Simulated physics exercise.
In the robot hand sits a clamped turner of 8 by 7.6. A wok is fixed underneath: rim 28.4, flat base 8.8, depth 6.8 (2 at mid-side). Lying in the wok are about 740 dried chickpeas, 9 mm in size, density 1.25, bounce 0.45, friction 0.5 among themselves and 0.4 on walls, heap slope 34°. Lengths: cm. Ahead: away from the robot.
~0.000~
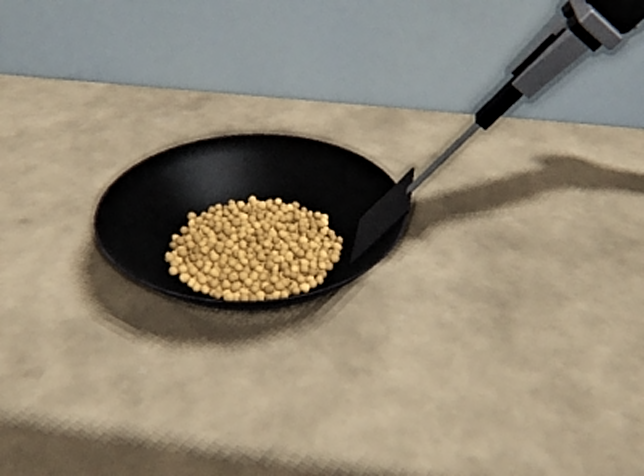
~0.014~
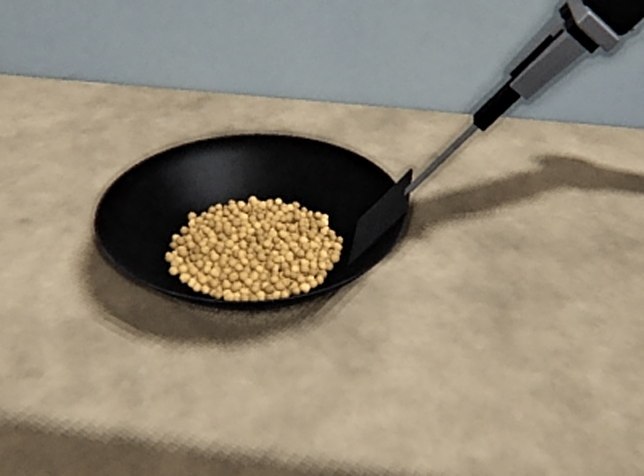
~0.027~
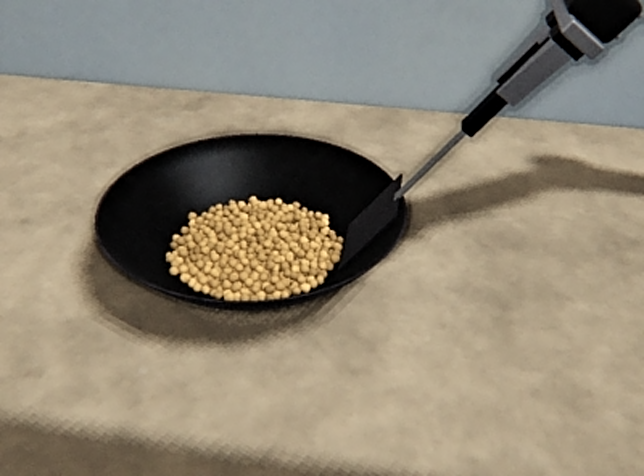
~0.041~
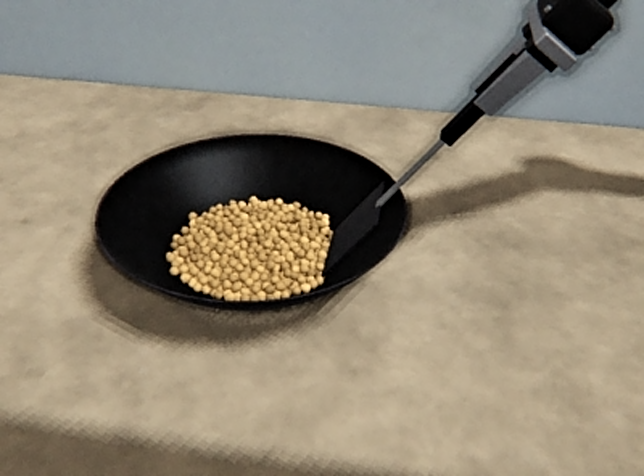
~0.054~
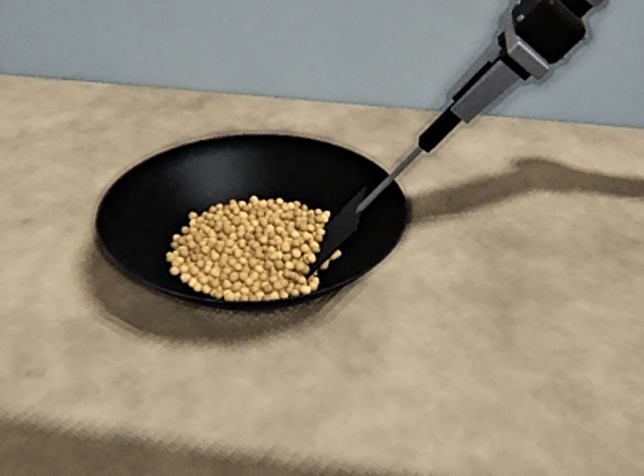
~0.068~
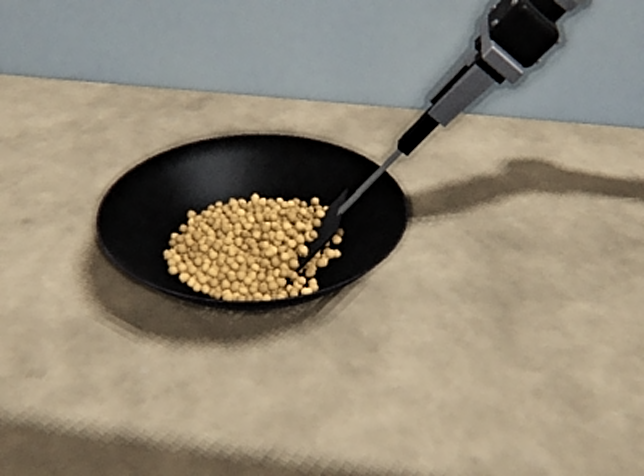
To begin with, a robot arm holds a dark, flat-bladed turner at the right side of a black wok containing a mound of tan chickpeas. The tool stays nearly still, then slides left and pushes into the mound's right edge, shifting a few chickpeas around the blade while most barely move.
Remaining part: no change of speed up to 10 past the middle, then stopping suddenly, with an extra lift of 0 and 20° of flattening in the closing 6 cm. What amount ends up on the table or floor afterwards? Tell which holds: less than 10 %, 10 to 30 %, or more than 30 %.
What holds is more than 30 %.
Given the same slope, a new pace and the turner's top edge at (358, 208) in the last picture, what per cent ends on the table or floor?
30 %.
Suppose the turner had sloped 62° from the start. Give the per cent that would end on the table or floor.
Around 45 in a hundred.
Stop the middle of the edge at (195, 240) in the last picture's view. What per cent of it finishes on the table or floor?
About 5 per cent.
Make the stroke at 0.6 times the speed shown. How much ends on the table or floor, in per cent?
I'd put it at about 20 per cent.
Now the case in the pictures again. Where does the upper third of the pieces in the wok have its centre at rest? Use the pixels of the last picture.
Roughly at (176, 228).
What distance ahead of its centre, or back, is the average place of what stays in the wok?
About 3.5 cm ahead.
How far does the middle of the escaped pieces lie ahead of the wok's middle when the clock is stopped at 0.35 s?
That distance is around 22 cm.
By 0.10 s, sloping 54°, highest piece 10 above the table; 744 in the wok.
By 0.14 s, sloping 49°, highest piece 13 above the table; 743 in the wok, 1 on the blade or in flight.
By 0.35 s, sloping 34°, highest piece 22 above the table; 460 in the wok, 41 on the table or floor, 243 on the blade or in flight.
By 1.40 s, sloping 34°, highest piece 6 above the table; 459 in the wok, 285 on the table or floor.
Final count, 459 in the wok, 285 on the table or floor. That is 38 % on the table or floor.
